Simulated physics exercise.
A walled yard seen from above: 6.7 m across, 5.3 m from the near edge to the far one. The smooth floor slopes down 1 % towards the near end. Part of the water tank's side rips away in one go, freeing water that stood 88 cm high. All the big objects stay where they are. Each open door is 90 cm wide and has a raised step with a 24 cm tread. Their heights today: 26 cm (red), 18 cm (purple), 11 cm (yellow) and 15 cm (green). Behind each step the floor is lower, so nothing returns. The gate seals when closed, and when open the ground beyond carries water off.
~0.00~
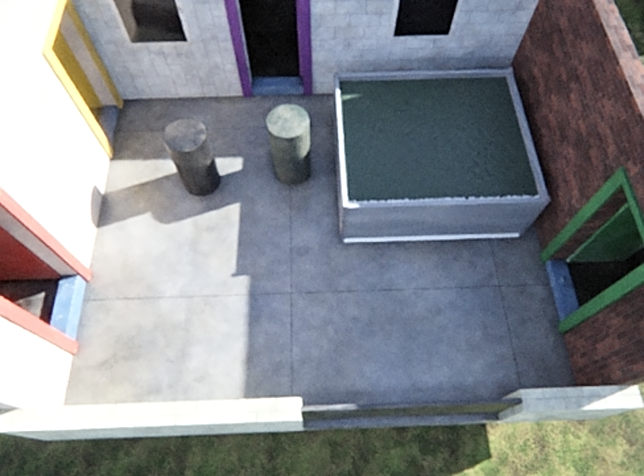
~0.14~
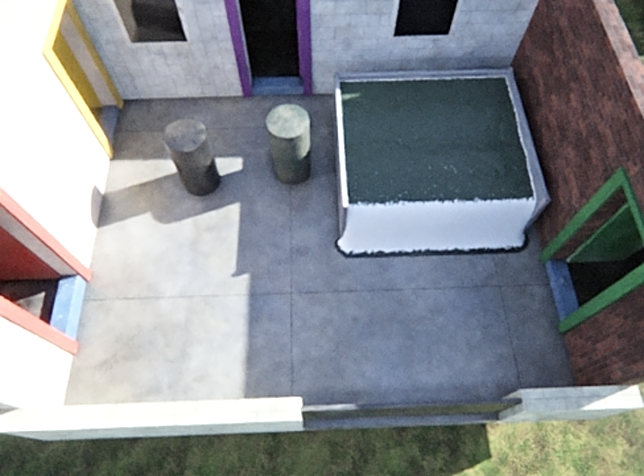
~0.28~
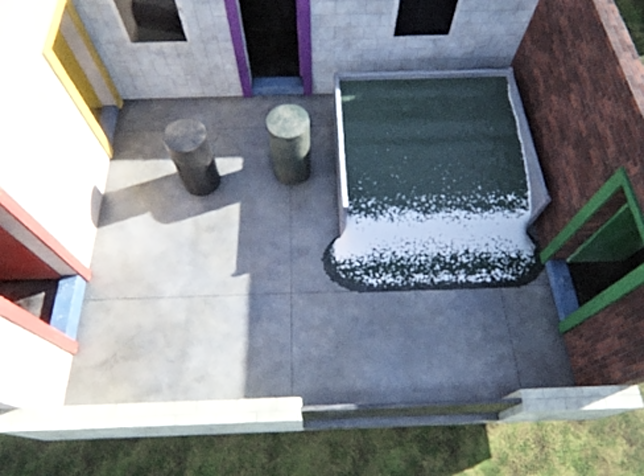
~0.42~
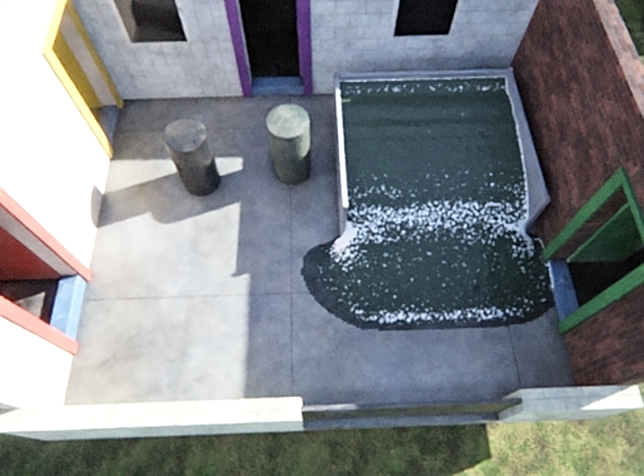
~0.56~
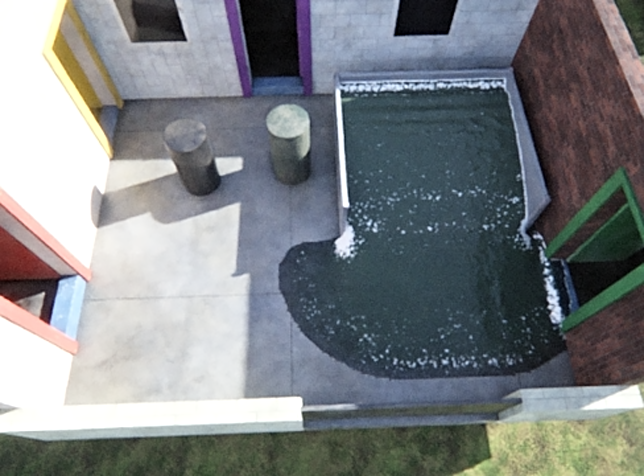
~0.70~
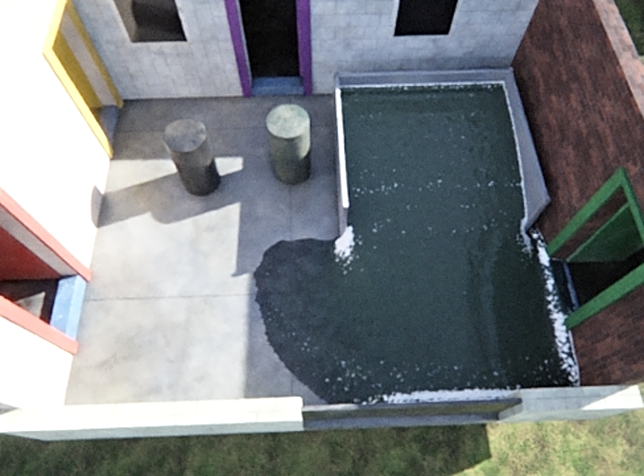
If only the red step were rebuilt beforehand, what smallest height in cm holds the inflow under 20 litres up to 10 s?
At least 30 cm or so.
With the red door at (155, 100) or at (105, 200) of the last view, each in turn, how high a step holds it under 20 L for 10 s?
Roughly 30 and 14.0 cm.
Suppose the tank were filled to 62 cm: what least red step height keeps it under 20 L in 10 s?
Some 21 cm.
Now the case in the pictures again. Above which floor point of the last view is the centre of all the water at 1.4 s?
Around (429, 246).
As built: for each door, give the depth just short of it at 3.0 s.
In cm: Red 35, purple 0, yellow 0, green 38.
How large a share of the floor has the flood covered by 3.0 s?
Near 60 per cent is wet.
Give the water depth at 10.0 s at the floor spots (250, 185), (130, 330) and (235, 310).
Roughly 12, 16 and 8 cm, in turn.
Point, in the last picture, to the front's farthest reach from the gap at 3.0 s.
At about (62, 417).
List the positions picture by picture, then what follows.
The first picture shows the water tank at (433, 136) is whole and still, 88 cm deep; the red door at (45, 285) is dry.
In the second picture, water pours out at (437, 222) and has run 0.3 m, to (347, 253); about 7 cm deep outside, 88 cm at the back.
In the third picture, water pours out at (436, 225) and has run 0.8 m, to (366, 287); about 15 cm deep outside, 88 cm at the back.
In the fourth picture, the front is at (369, 323), 1.4 m from the gap at (435, 226); 4.2 m2 of floor is wet, 83 cm left at the back.
In the fifth picture, the front is at (382, 371), 2.0 m from the gap at (435, 227); 6.8 m2 of floor is wet, 75 cm left at the back.
In the sixth picture, water pours out at (435, 227) and has run 2.4 m, to a hidden place; about 12 cm deep outside, 76 cm at the back; 2.6 m in a straight line remain to the red door at (45, 285).
After 1.4 s water covers 40 % of the floor, deepest (72 cm) near (578, 397); it has not reached the red door.
After 3.0 s water covers 60 % of the floor, deepest (48 cm) near (76, 416); 35 cm at the red door, 3 litres in over its 26 cm step.
After 10.0 s water covers 100 % of the floor, deepest (24 cm) near (431, 109); 16 cm at the red door, 56 litres in over its 26 cm step.
At the red door as built, the water arrived by 2.4 s and peaked near 37 cm at 3.6 s.
With a step of 26.5 cm, 51 litres would have come in within the 10 s; with 35.5 cm, 2 litres. So under 20 litres takes about 30 cm.
